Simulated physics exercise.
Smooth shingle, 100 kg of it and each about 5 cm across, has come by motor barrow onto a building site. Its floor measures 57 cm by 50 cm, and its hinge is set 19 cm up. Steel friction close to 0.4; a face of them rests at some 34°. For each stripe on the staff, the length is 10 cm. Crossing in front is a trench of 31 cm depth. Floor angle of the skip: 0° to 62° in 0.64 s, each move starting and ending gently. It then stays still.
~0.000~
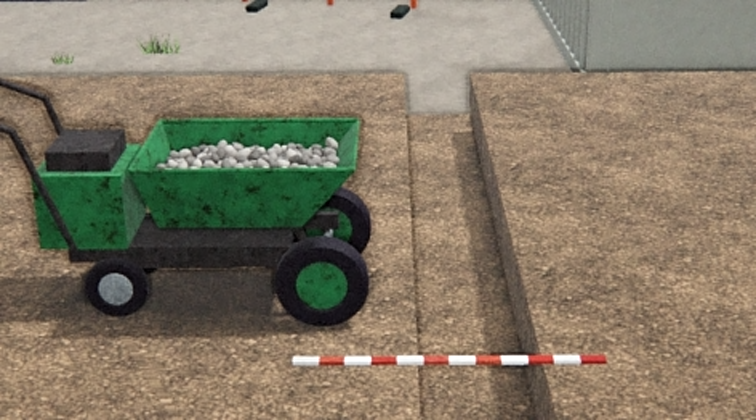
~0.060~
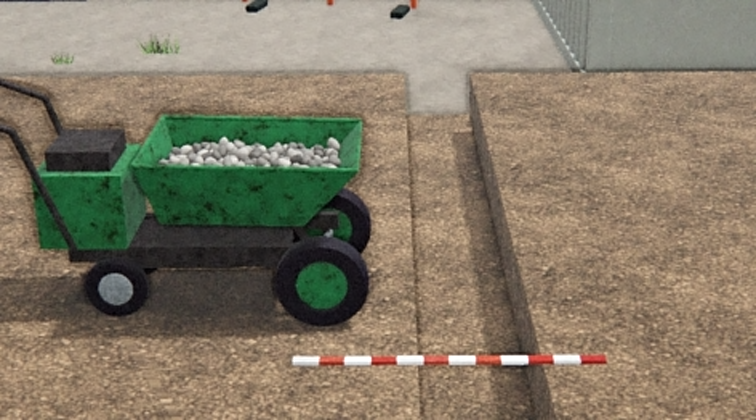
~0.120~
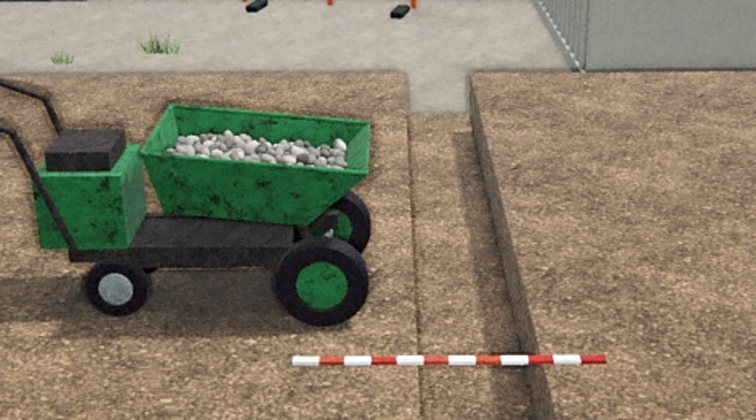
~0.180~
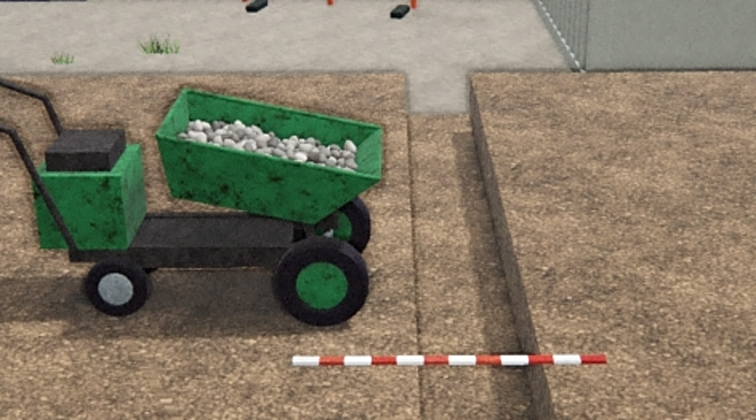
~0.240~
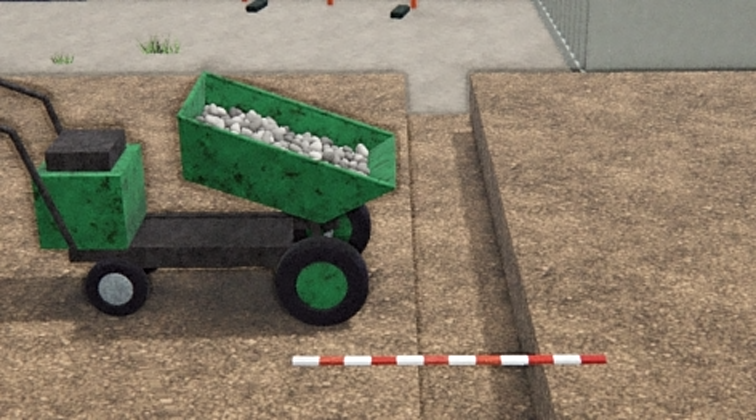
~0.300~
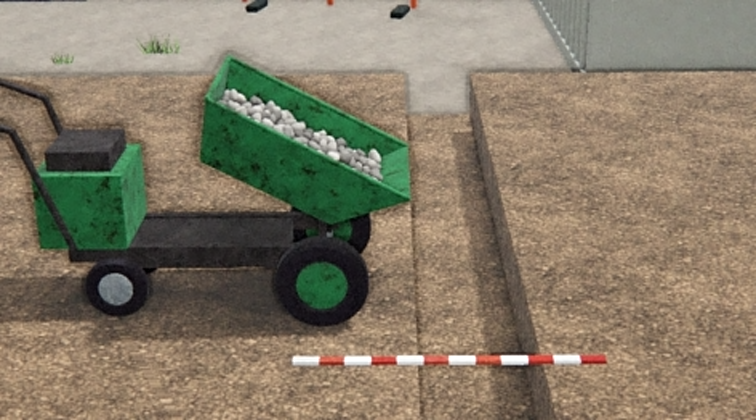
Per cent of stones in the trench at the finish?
About 66 %.
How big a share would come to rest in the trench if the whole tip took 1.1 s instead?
About 85%.
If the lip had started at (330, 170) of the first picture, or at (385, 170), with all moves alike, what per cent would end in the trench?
Around 85% for the first place and 45% for the second.
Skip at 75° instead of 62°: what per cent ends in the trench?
About 70%.
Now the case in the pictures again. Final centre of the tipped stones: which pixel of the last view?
Look at roughly (506, 342).
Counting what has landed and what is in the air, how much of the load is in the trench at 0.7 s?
Roughly 15% by that time.
After 0.5 s the floor is at 52°; 100 % in the skip; the foremost stones are at (412, 206).
After 0.7 s the floor is at 62°; 85 % in the skip, 15 % in the trench; the foremost stones are at (507, 252).
After 1.1 s the floor is at 62°; 26 % in the skip, 42 % in the trench, 32 % past the trench; the foremost stones are at (653, 295).
After 3.0 s the floor is at 62°; 0 % in the skip, 66 % in the trench, 34 % past the trench; the foremost stones are past the picture's edge.
